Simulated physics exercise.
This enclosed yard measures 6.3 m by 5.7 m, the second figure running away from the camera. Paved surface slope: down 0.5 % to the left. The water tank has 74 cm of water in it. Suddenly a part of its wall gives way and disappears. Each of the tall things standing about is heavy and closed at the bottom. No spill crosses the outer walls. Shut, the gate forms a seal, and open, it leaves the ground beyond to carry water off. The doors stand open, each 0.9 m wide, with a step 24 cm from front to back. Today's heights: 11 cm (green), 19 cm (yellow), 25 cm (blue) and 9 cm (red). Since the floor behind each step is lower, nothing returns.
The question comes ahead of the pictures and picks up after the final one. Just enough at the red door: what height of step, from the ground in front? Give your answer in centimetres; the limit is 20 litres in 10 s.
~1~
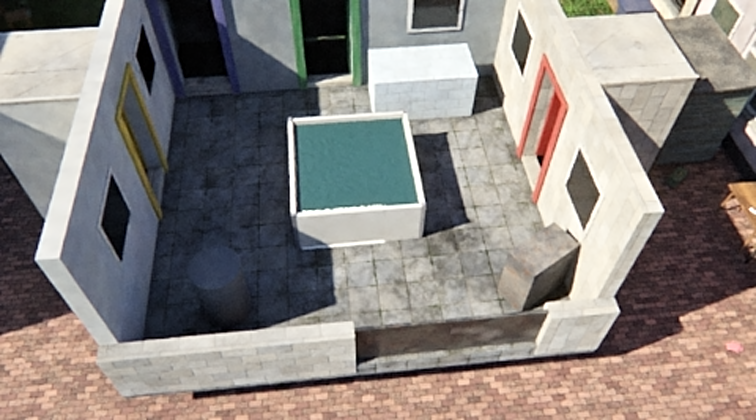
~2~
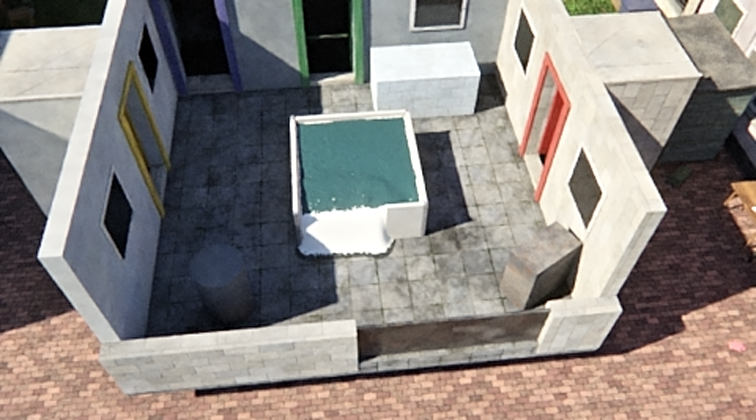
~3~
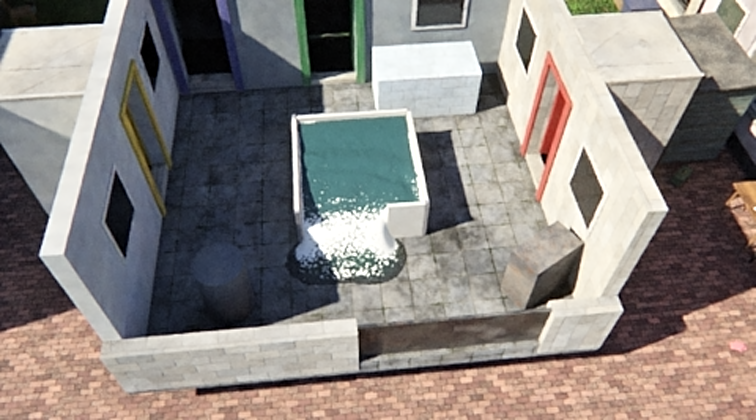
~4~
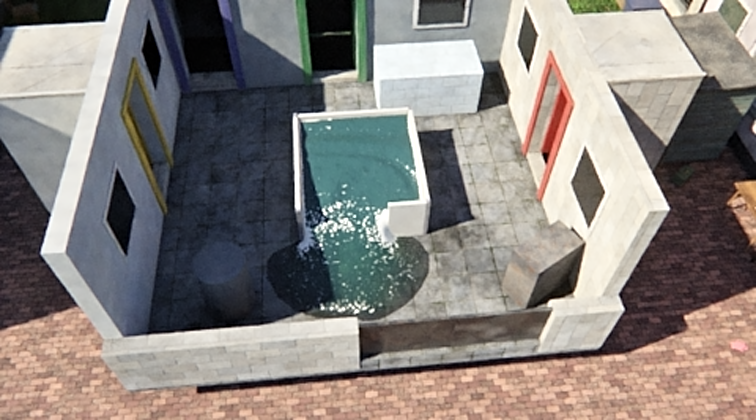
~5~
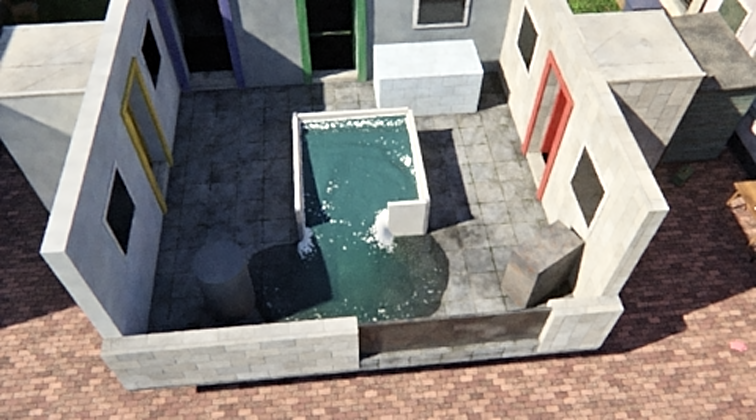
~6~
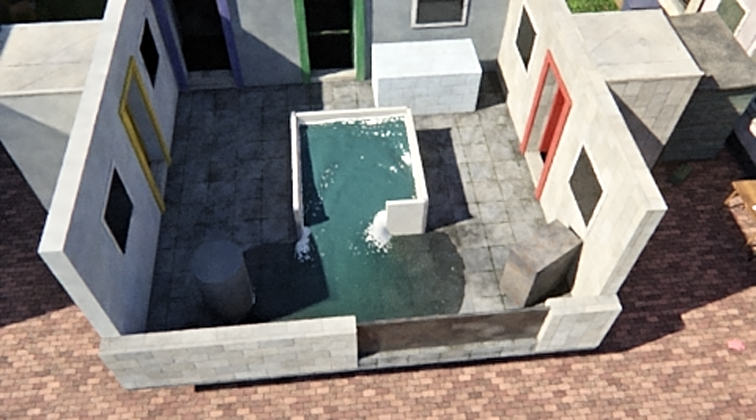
Some 5.5 cm.
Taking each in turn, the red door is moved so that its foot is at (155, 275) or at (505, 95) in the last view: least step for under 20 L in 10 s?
Roughly 9.0 and 11.5 cm.
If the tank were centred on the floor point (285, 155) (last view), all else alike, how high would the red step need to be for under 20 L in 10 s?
About 8.5 cm.
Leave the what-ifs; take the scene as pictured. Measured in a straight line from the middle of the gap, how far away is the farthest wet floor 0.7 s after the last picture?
Distance from gap: Approx. 3.4 m.
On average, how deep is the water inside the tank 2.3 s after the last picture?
Mean depth: Approx. 25 cm.
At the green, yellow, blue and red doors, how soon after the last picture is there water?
Arrival times - green: 4.0 s; yellow: 1.8 s; blue: 3.0 s; red: 2.2 s.
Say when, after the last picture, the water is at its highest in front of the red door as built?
About 8.5 seconds.
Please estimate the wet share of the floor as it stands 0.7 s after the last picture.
Approximately 25 % of the floor.
Then, 0.7 s after the last picture water covers 25 % of the floor, deepest (48 cm) near (335, 334); it has not reached the red door.
Then, 2.3 s after the last picture water covers 50 % of the floor, deepest (42 cm) near (571, 324); 5 cm at the red door, 0 litres in over its 9 cm step.
Then, 9.3 s after the last picture water covers 100 % of the floor, deepest (16 cm) near (175, 202); 10 cm at the red door, 1 litre in over its 9 cm step.
At the red door as built, the water peaked near 10 cm, 8.5 s after the last picture.
With a step of 5 cm, 24 litres would have come in within the 10 s; with 6 cm, 14 litres. So under 20 litres takes about 5.5 cm.
